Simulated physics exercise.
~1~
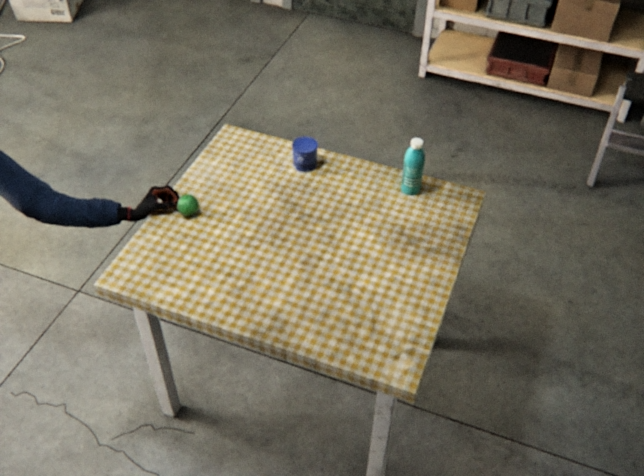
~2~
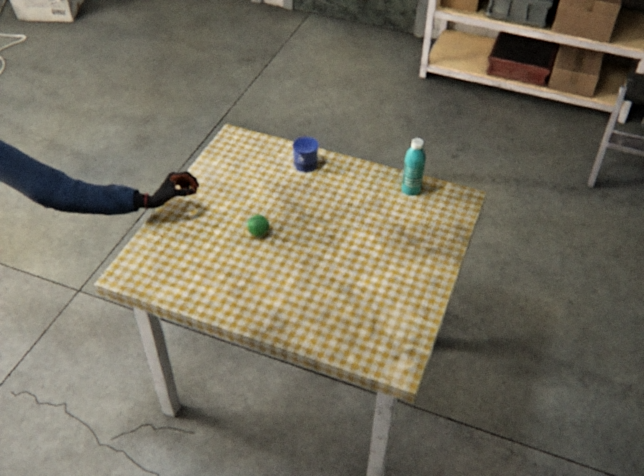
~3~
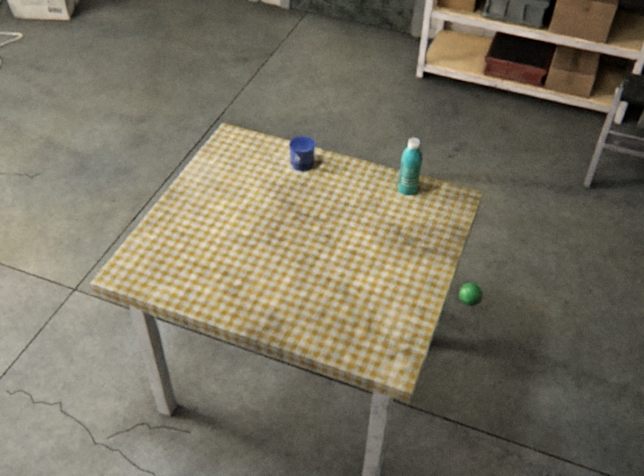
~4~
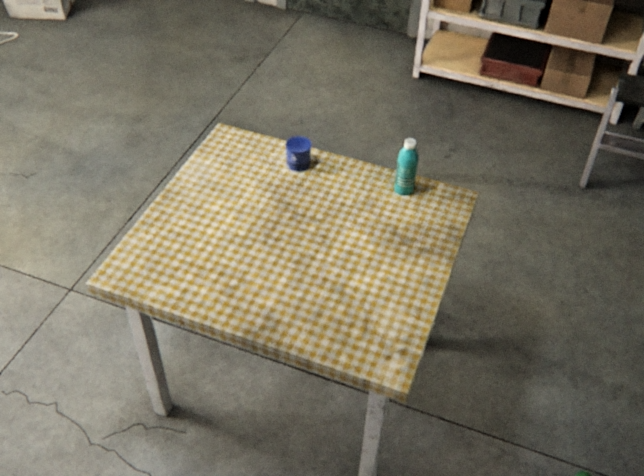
A hand pushes a green apple, which rolls right across the table and falls off.
